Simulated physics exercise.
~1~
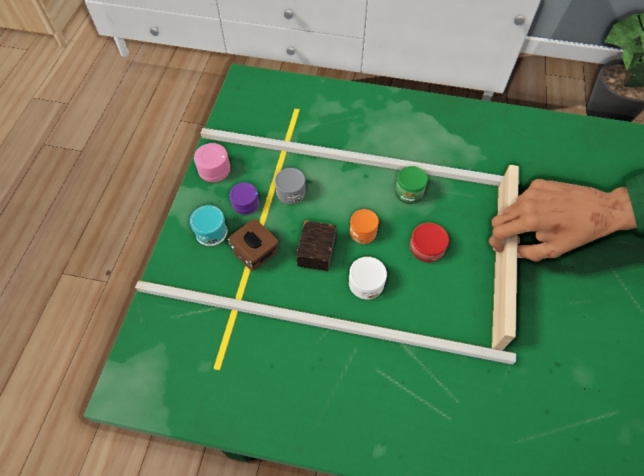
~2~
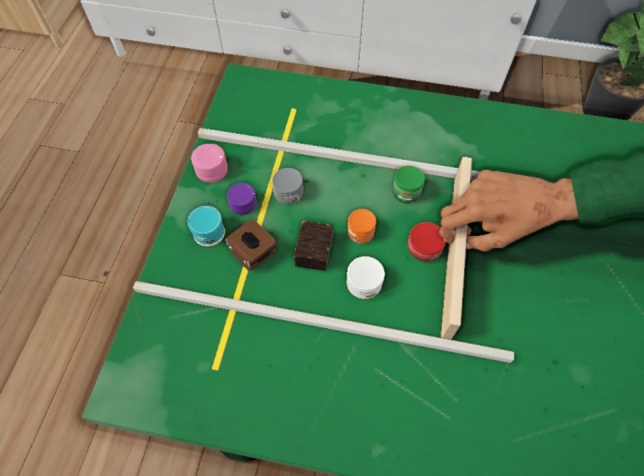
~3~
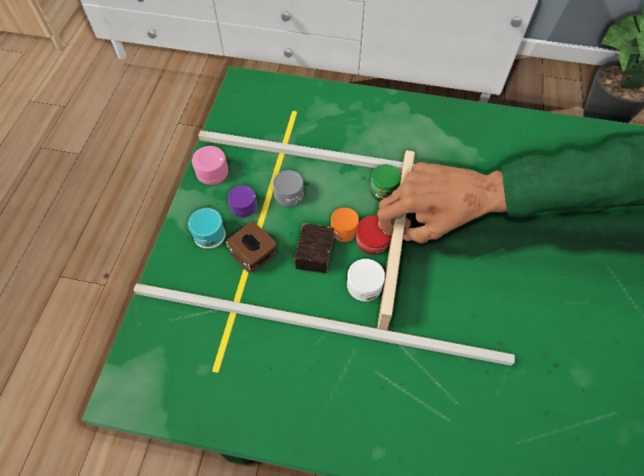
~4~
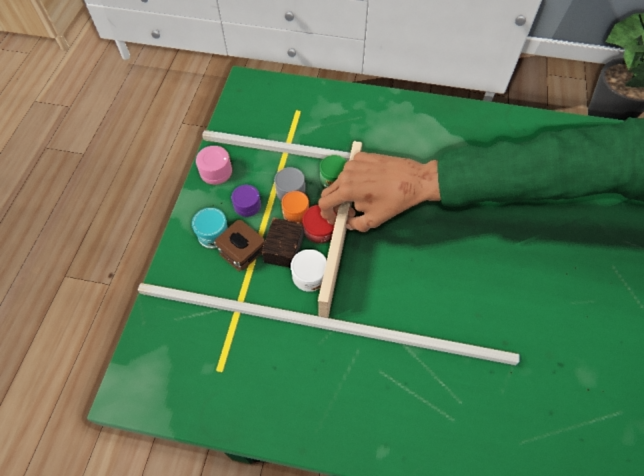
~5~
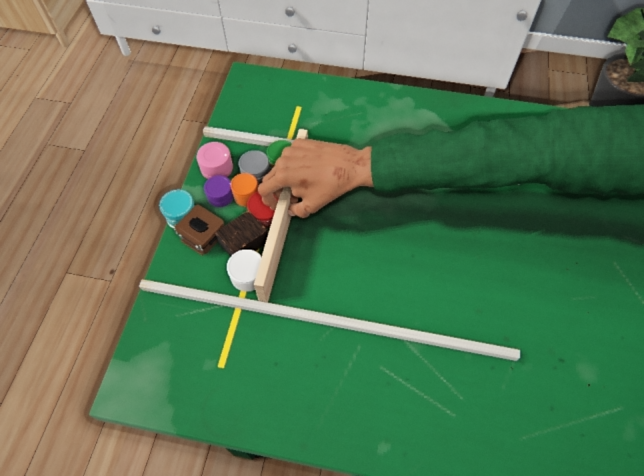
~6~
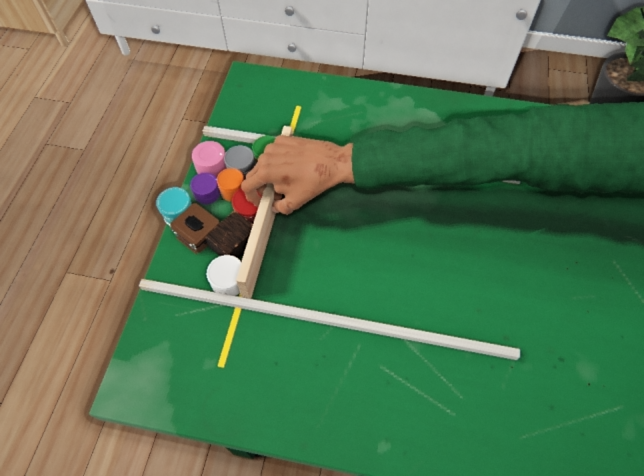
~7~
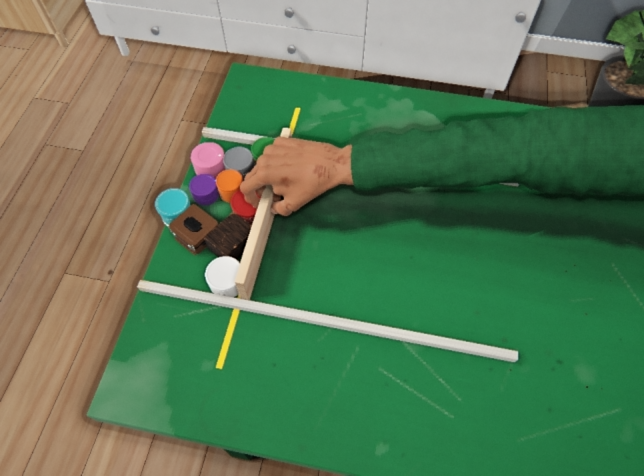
Wooden board pushed left by a hand between white rails, bunching colourful tubs and brown blocks together, stopping with none fallen.
